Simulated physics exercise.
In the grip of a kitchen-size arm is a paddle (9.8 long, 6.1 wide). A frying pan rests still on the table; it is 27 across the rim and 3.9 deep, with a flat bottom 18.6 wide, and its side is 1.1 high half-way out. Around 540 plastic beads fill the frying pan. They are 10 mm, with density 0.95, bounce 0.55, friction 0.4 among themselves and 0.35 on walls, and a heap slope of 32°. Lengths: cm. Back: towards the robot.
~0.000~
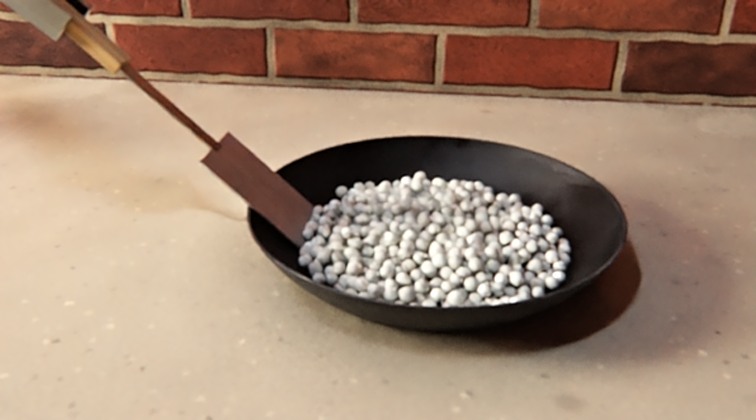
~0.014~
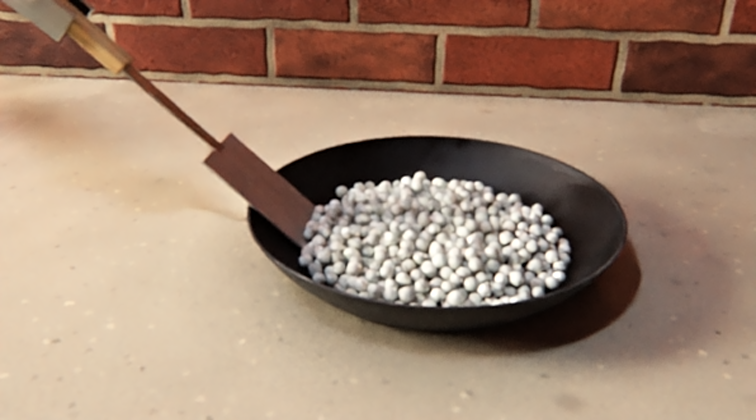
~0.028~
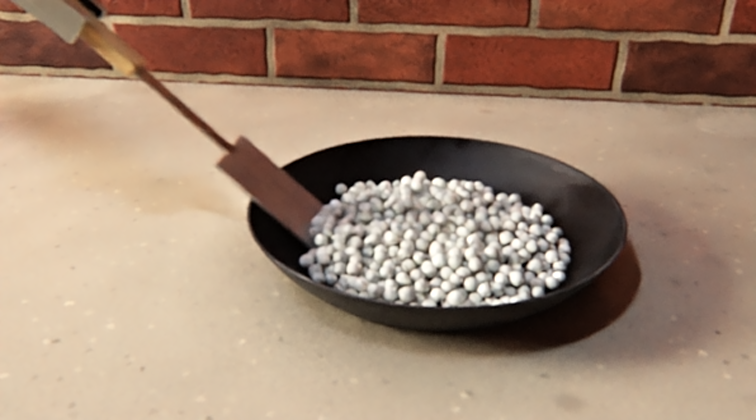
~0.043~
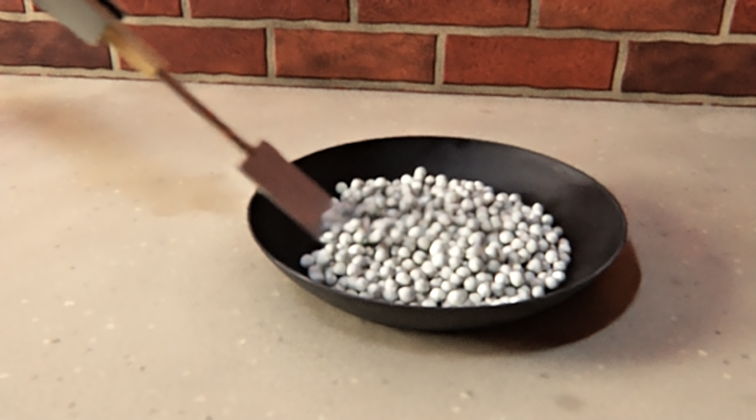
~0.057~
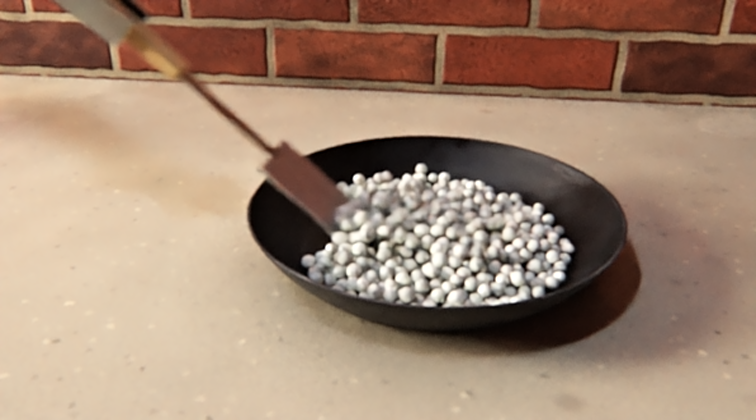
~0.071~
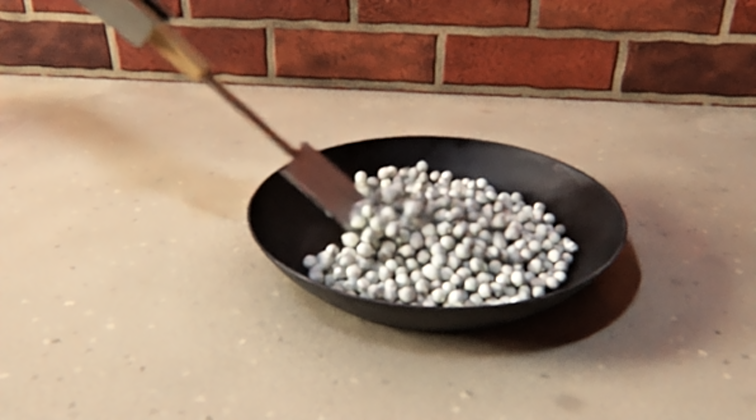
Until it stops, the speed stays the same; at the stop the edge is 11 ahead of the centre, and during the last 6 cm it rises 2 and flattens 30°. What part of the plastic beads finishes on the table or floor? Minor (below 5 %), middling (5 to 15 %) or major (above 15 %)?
Major.
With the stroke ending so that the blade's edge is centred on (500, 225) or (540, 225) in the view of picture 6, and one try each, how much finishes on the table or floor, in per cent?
The two tries give near 0 and near 5 in a hundred.
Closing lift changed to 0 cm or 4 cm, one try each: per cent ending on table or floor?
15 and 20 %.
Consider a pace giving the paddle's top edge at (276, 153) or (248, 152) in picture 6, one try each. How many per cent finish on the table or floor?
About 15 and 10 per cent.
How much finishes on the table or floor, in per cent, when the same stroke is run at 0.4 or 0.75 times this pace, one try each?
Some 10 and 20 per cent.
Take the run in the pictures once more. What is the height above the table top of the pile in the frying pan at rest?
Height at rest: Roughly 3.0 cm.
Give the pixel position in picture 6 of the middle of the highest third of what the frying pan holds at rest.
Near (499, 214).
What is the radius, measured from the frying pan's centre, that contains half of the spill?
About 34 centimetres.
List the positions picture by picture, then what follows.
In the first picture, the paddle top edge at (214, 146), sloping 43°; upper third of the load around (428, 229), from x 305 to 565, top at y 175; 540 in the frying pan.
In the second picture, the paddle top edge at (216, 147), sloping 43°; upper third of the load around (428, 229), from x 305 to 565, top at y 175.
In the third picture, the paddle top edge at (228, 149), sloping 43°; upper third of the load around (426, 228), from x 305 to 565, top at y 175.
In the fourth picture, the paddle top edge at (249, 152), sloping 43°; upper third of the load around (420, 227), from x 310 to 565, top at y 175.
In the fifth picture, the paddle top edge at (271, 153), sloping 43°; upper third of the load around (421, 222), from x 310 to 570, top at y 170.
In the sixth picture, the paddle top edge at (293, 154), sloping 43°; upper third of the load around (421, 221), from x 310 to 570, top at y 165; 540 in the frying pan.
After 0.11 s, sloping 43°, highest piece 7 above the table; 540 in the frying pan.
After 0.15 s, sloping 36°, highest piece 8 above the table; 540 in the frying pan.
After 0.37 s, sloping 13°, highest piece 12 above the table; 420 in the frying pan, 97 on the table or floor, 23 on the blade or in flight.
After 1.42 s, sloping 13°, highest piece 3 above the table; 420 in the frying pan, 120 on the table or floor.
In the end, 420 in the frying pan, 120 on the table or floor. That is 22 % on the table or floor.
